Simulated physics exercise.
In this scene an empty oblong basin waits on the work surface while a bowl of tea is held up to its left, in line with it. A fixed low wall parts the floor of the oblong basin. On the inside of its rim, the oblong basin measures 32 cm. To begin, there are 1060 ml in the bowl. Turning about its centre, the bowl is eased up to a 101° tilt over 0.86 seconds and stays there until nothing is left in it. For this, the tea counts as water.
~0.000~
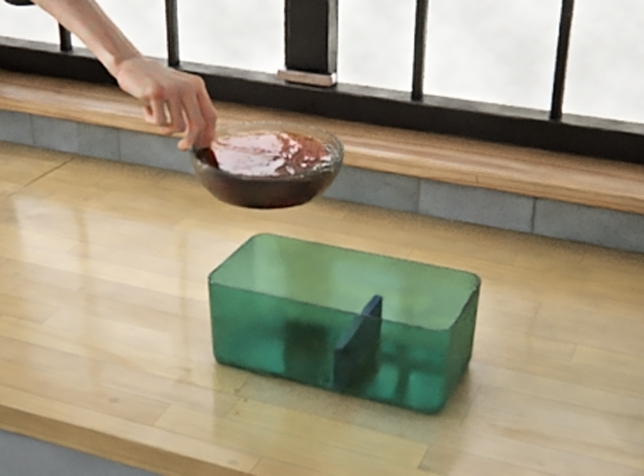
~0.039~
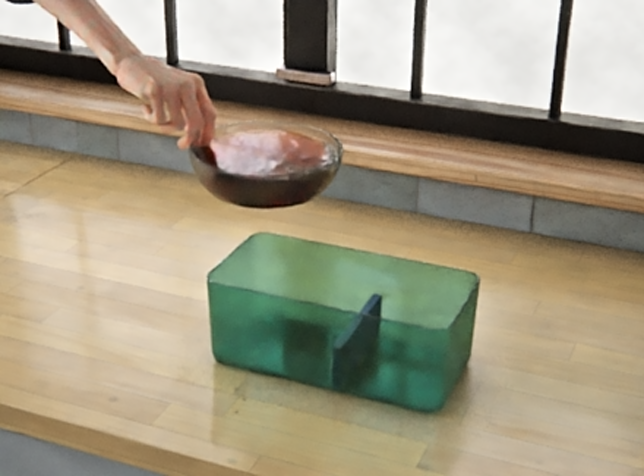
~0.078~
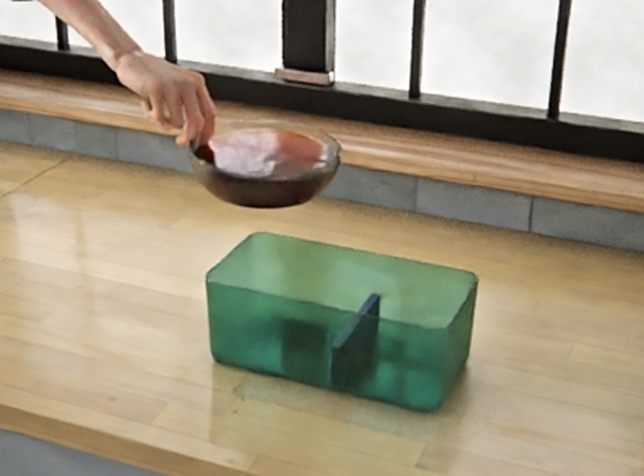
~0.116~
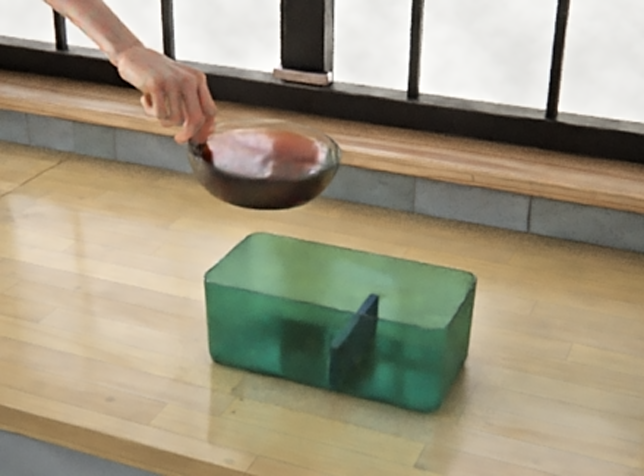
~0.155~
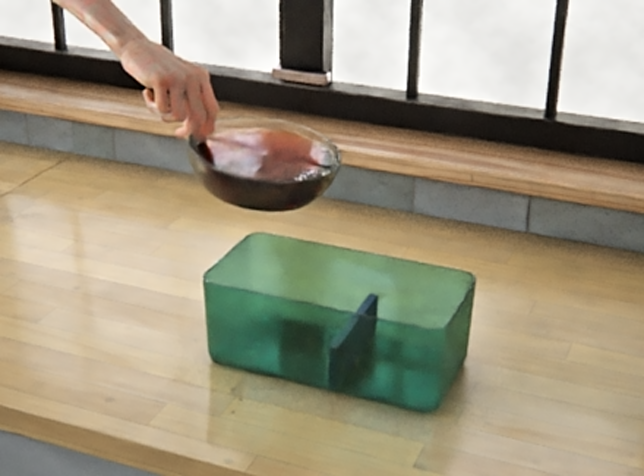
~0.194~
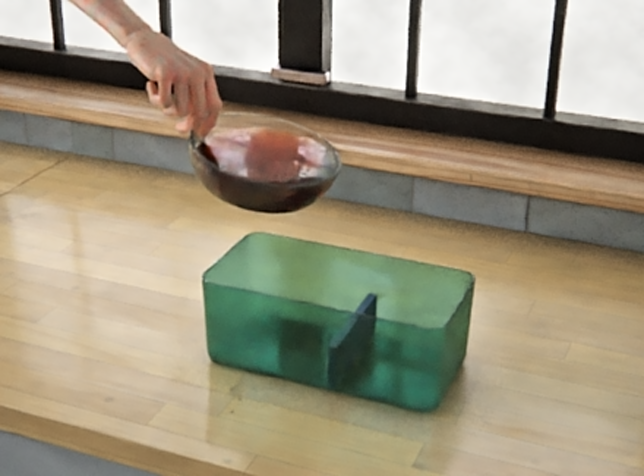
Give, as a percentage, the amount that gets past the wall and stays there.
Past the wall: About 61 %.
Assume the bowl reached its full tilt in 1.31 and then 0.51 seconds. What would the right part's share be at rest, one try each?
The first try gives 70 percent and the second 45 percent.
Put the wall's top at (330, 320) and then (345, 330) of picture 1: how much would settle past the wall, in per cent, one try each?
The first try gives 80 percent and the second 70 percent.
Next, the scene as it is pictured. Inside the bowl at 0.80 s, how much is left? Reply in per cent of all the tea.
What remains is about 1 percent of it all.
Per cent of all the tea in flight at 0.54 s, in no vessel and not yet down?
Around 48 in a hundred.
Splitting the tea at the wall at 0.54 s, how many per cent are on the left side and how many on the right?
I'd say about 2 left and about 26 right.
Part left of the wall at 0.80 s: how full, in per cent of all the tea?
Around 30 in a hundred.
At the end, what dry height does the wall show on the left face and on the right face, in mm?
For the left, around 48 mm; for the right, around 28 mm.
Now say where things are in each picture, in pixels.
In the first picture, it leans 0°; its right rim is at (337, 161); the tea meets the walls at (205, 144) and (337, 165); the oblong basin's rim runs from (231, 256) to (467, 304); the wall's top is at (359, 321).
In the second picture, it leans 1°; its right rim is at (336, 160); the tea meets the walls at (204, 142) and (336, 165).
In the third picture, it leans 2°; its right rim is at (335, 162); the tea meets the walls at (203, 140) and (335, 166).
In the fourth picture, it leans 4°; its right rim is at (335, 166); the tea meets the walls at (202, 140) and (334, 167).
In the fifth picture, it leans 8°; its right rim is at (334, 170); the tea meets the walls at (203, 139) and (334, 169).
In the sixth picture, it leans 12°; its right rim is at (334, 175); the tea meets the walls at (204, 138) and (335, 171).
After 0.54 s the tilt is 71° and 24 per cent is still to pour, 2 is left of the wall and 26 right of it.
After 0.80 s the tilt is 100° and 1 per cent is still to pour, 29 is left of the wall and 55 right of it.
After 1.07 s the tilt is 101° and 0 per cent is still to pour, 34 is left of the wall and 61 right of it.
After 1.36 s the tilt is 101° and 0 per cent is still to pour, 34 is left of the wall and 61 right of it.
In the end 34 per cent lies left of the wall, 61 right of it and 5 outside.
